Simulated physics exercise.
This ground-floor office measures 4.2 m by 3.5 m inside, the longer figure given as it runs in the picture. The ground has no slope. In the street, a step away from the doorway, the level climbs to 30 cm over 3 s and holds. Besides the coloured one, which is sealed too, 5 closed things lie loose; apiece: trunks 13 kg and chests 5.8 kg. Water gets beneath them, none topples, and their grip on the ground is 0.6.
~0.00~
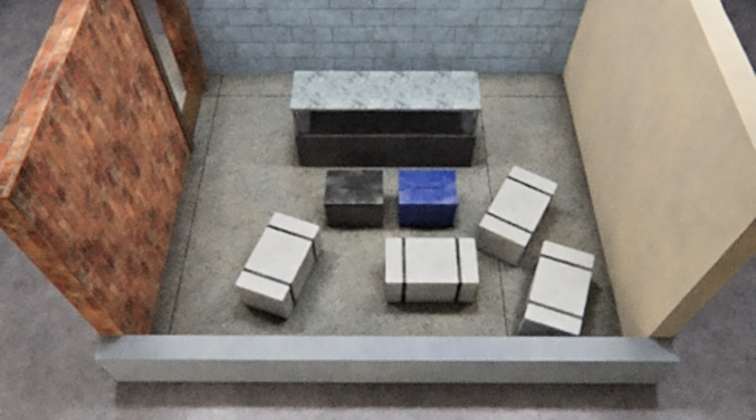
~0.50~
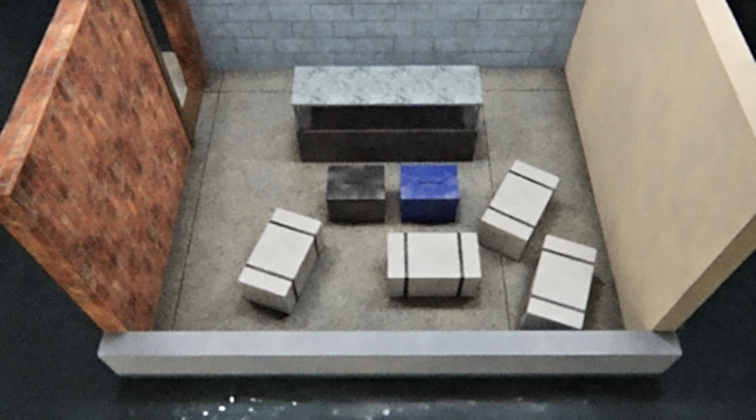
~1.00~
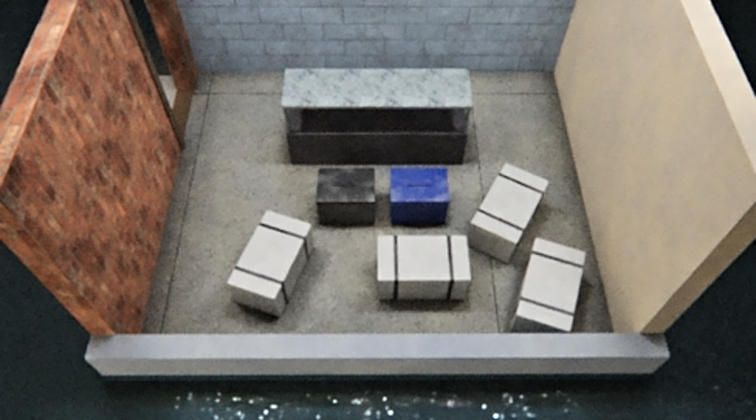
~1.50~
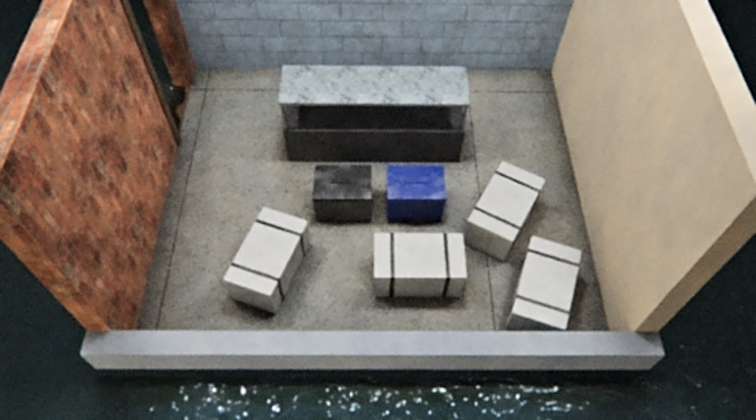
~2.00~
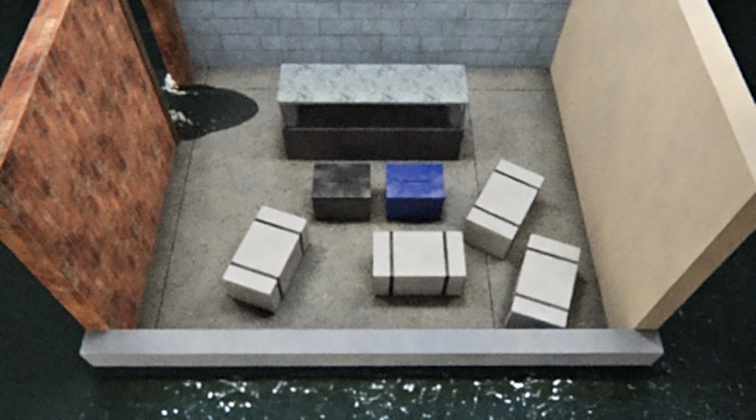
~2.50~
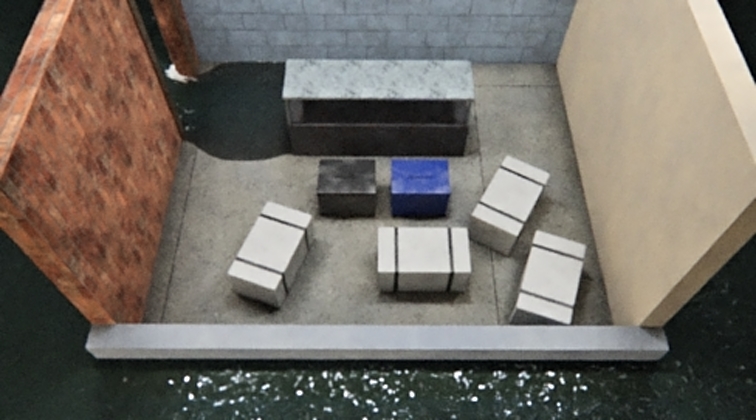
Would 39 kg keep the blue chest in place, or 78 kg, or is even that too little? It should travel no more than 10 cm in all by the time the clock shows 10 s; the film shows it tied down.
I expect that the lower weight is enough.
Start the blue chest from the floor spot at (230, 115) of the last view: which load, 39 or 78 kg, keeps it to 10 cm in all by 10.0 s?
It takes the larger.
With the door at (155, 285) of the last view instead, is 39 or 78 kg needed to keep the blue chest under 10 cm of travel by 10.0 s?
Then the smaller load will do.
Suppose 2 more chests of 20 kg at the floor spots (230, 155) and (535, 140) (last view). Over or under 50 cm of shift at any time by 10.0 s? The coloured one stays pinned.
In turn: Less, over.
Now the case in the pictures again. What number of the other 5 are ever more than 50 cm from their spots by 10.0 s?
4 of them.
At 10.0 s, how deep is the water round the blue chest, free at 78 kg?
About 8 cm.
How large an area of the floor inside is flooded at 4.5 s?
Roughly 8.5 m2.
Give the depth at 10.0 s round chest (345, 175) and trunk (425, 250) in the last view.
Roughly 10 and 11 cm.
After 3.5 s the blue chest would be 0 cm from its start with 39 kg and 0 cm from its start with 78 kg; 0 cm of water round it then.
After 4.5 s the blue chest would be 0 cm from its start with 39 kg and 0 cm from its start with 78 kg; 1 cm of water round it then.
After 7.0 s the blue chest would be 0 cm from its start with 39 kg and 0 cm from its start with 78 kg; 4 cm of water round it then.
After 10.0 s the blue chest would be 0 cm from its start with 39 kg and 0 cm from its start with 78 kg; 8 cm of water round it then.
